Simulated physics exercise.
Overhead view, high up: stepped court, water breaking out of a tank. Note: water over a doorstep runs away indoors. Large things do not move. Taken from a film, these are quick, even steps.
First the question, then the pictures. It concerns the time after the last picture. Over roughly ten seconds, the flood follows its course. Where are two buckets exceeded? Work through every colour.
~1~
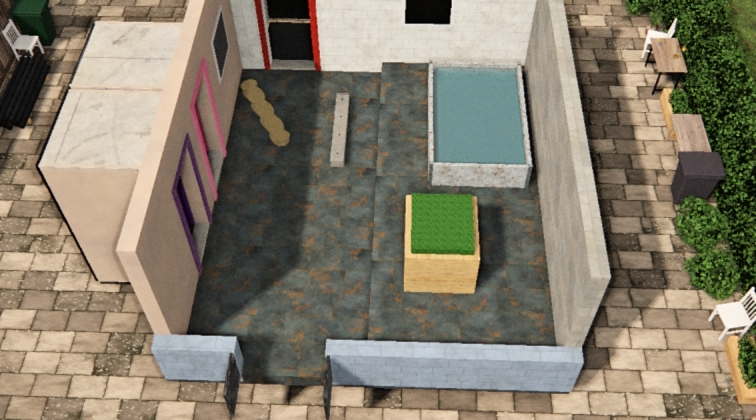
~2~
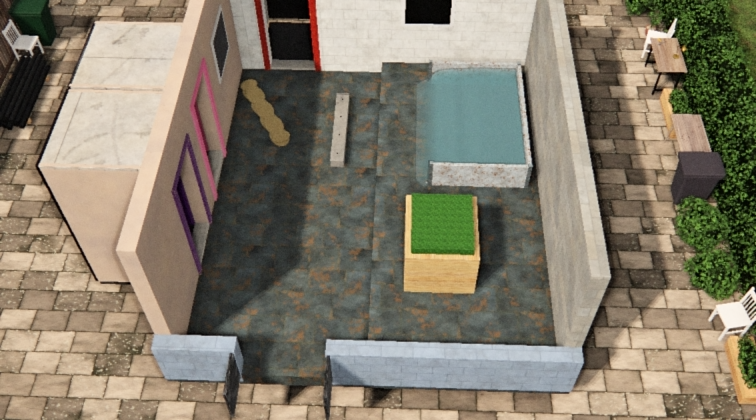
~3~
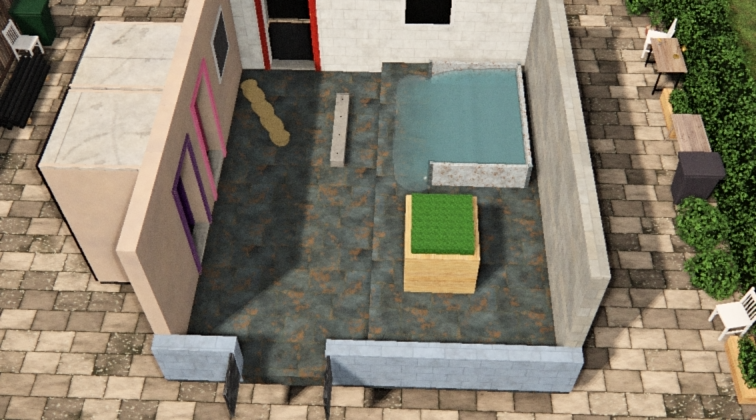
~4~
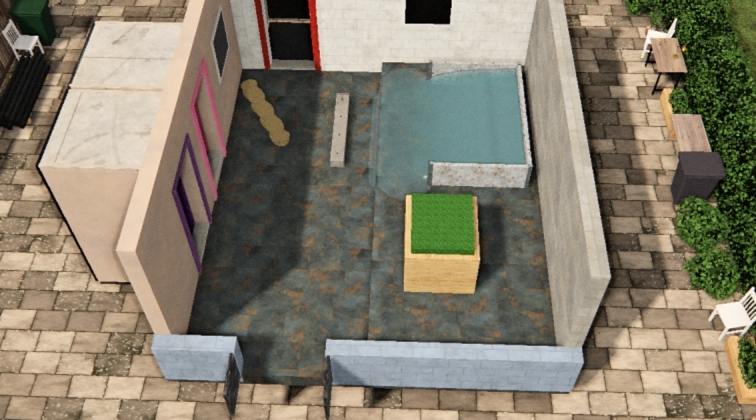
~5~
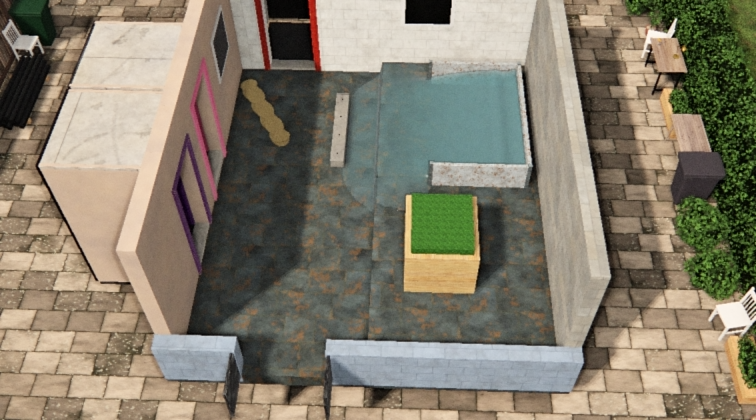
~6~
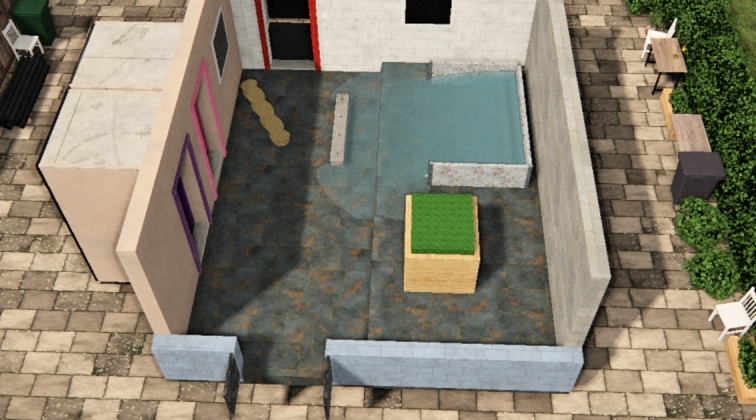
Result: The pink door will not top two buckets, the purple door will top two buckets, the red door will top two buckets.
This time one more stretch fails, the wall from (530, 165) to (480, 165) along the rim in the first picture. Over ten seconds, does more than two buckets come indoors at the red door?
Here the red door remains short.
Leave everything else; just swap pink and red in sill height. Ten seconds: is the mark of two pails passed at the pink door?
After the swap, the pink door overshoots.
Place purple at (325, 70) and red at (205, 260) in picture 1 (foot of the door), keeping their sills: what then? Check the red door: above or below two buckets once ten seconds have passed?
Here the red door overshoots the mark.
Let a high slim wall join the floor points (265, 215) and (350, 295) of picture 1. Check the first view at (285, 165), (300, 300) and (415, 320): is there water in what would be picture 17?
Outcome per location, in sequence: Soaking, unsoaked, unsoaked.
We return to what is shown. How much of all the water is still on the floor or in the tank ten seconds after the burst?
Some 72 per cent.
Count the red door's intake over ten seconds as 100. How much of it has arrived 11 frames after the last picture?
About 5 %.
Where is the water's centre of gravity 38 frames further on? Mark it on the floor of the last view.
Near (323, 178).
A moment on, water covers 35 % of the floor; the pink door not reached, the purple door not reached, the red door wet at the sill, nothing in.
Next, water covers 50 % of the floor; the pink door wet at the sill, nothing in, the purple door wet at the sill, nothing in, the red door under two buckets in.
Then, water covers 60 % of the floor; the pink door wet at the sill, nothing in, the purple door over two buckets in, the red door under two buckets in.
Later, water covers 65 % of the floor; the pink door wet at the sill, nothing in, the purple door over two buckets in, the red door far over two buckets in.
In the end, water covers 65 % of the floor; the pink door wet at the sill, nothing in, the purple door over two buckets in, the red door far over two buckets in.
